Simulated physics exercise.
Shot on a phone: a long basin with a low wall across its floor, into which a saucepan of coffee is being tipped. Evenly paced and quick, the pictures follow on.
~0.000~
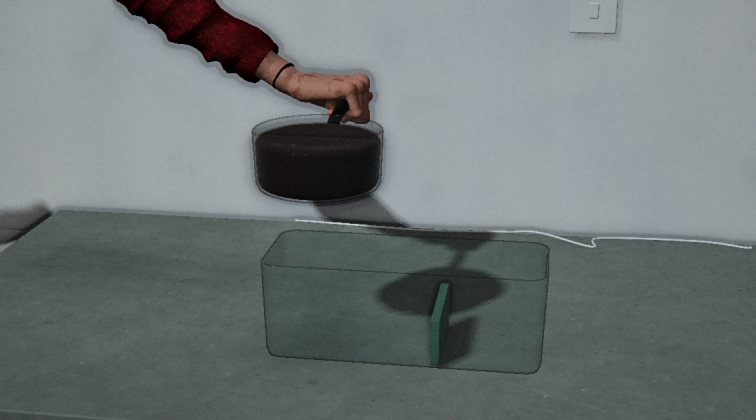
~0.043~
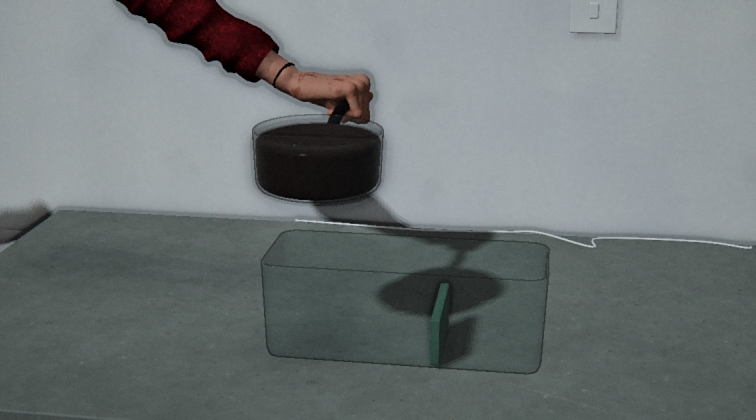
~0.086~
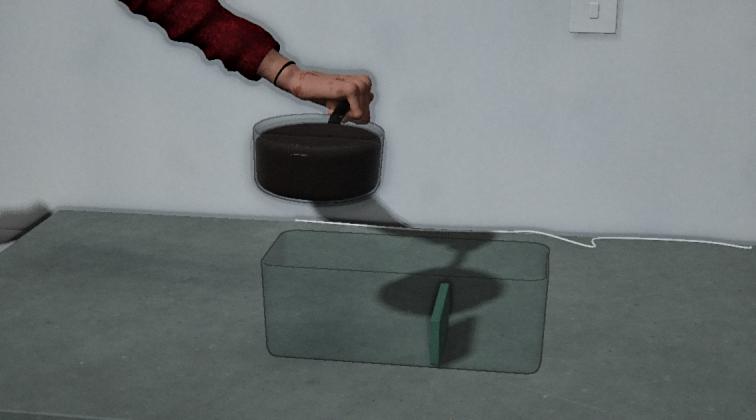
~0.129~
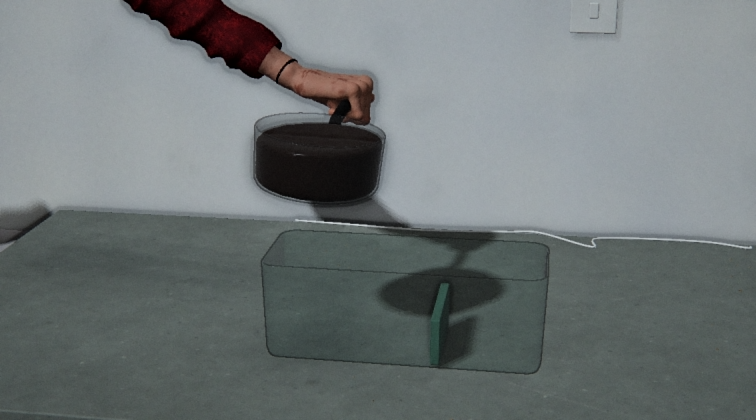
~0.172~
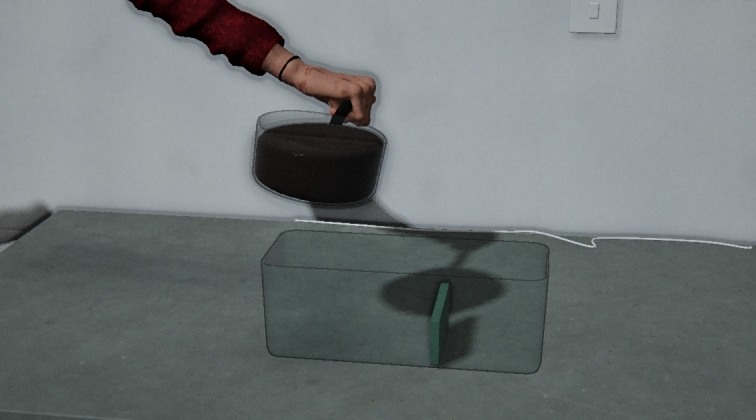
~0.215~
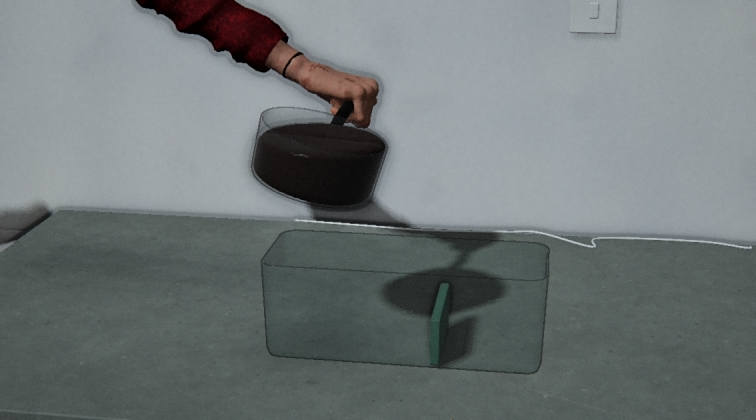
On a grey-green countertop against a pale wall with a light switch, seen from slightly above by a still camera, a long, clear basin stands with a low green wall across its floor. Above it, a hand in a dark red sleeve holds a see-through saucepan of dark brown coffee by its handle. The hand slowly tilts the pan, its right side dipping slightly.
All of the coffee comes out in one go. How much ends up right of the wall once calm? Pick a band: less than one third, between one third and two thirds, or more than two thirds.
It is less than one third.
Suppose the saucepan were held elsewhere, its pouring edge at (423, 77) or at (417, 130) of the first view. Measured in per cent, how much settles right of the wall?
Roughly 65 per cent, then roughly 55 per cent.
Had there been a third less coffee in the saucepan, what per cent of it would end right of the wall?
Roughly 5 in a hundred.
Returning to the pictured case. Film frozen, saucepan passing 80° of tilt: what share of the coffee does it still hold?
Around 35 in a hundred.
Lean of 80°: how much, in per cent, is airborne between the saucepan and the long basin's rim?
Roughly 40 per cent.
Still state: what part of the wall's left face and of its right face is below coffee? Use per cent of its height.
50 left, 30 right, give or take.
A moment on, the saucepan is tipped on its side and 37 per cent is still to pour, 12 is left of the wall and 12 right of it.
Next, the saucepan is tipped right over and 4 per cent is still to pour, 63 is left of the wall and 25 right of it.
Then the saucepan is tipped right over and 0 per cent is still to pour, 65 is left of the wall and 25 right of it.
Later the saucepan is tipped right over and 0 per cent is still to pour, 65 is left of the wall and 26 right of it.
In the end 65 per cent lies left of the wall, 26 right of it and 10 outside.
